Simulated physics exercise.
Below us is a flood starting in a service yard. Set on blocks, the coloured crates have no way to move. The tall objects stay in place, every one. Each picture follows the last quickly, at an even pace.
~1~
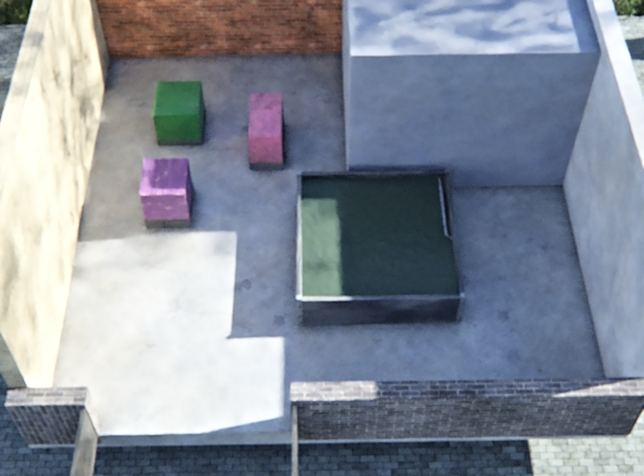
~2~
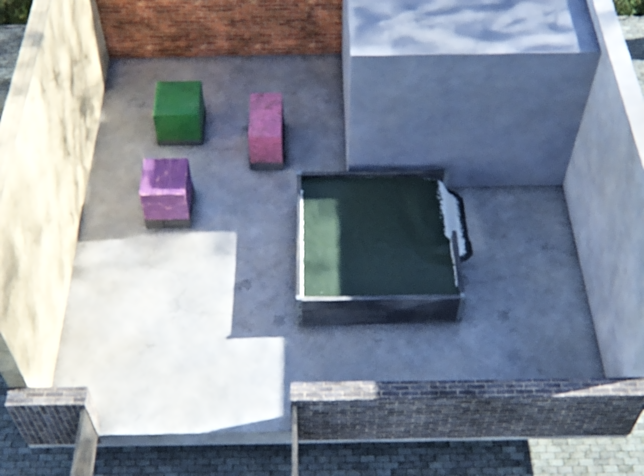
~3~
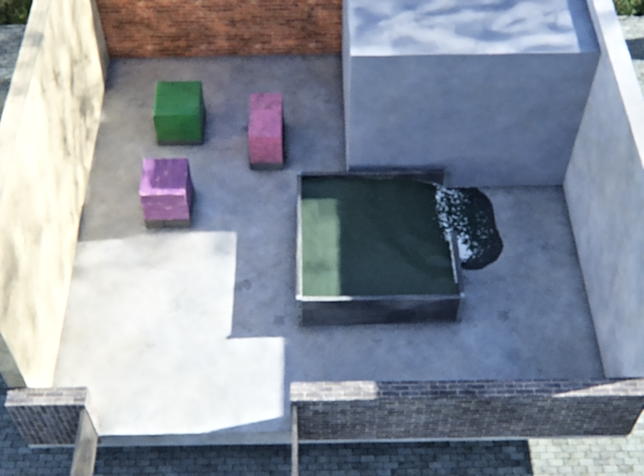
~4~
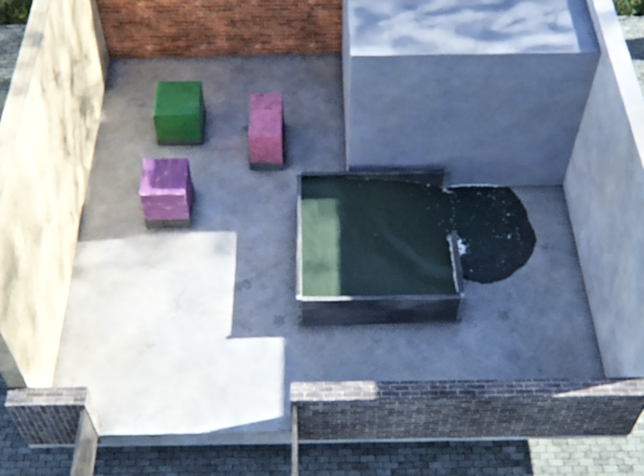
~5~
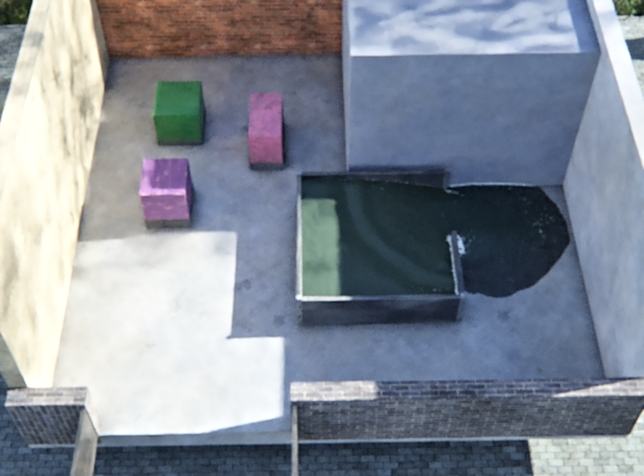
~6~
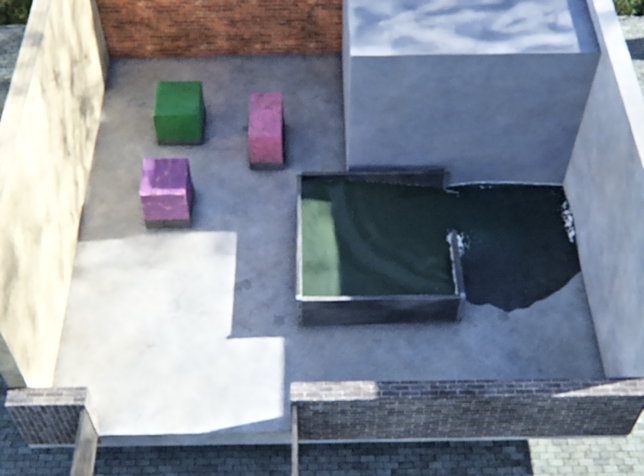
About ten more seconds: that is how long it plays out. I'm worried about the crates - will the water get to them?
Result: The pink crate is spared. The purple crate is spared. The green crate is spared.
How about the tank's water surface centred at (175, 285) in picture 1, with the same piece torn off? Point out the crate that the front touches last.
Crate marked purple.
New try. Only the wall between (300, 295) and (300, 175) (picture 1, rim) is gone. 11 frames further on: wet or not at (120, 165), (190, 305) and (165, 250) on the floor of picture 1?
Taking the points one after the other, they come out inundated, inundated and inundated.
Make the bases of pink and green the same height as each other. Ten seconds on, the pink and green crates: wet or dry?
So pink stays unflooded, and green stays unflooded.
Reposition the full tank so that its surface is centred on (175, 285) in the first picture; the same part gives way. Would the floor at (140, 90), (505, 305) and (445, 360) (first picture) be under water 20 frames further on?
As listed: Dry, awash, covered.
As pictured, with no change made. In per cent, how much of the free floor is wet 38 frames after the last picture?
I reckon around 55 %.
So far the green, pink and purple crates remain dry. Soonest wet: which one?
It's the pink one.
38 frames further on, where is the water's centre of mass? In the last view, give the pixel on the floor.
Centre of mass: Roughly (400, 293).
A moment on, water covers 10 % of the floor; the pink crate not reached, the purple crate not reached, the green crate not reached.
Next, water covers 15 % of the floor; the pink crate not reached, the purple crate not reached, the green crate not reached.
Then, water covers 25 % of the floor; the pink crate water round its plinth, the purple crate not reached, the green crate not reached.
Later, water covers 55 % of the floor; the pink crate water round its plinth, the purple crate water round its plinth, the green crate water round its plinth.
In the end, water covers 75 % of the floor; the pink crate stayed above the water, the purple crate stayed above the water, the green crate stayed above the water.
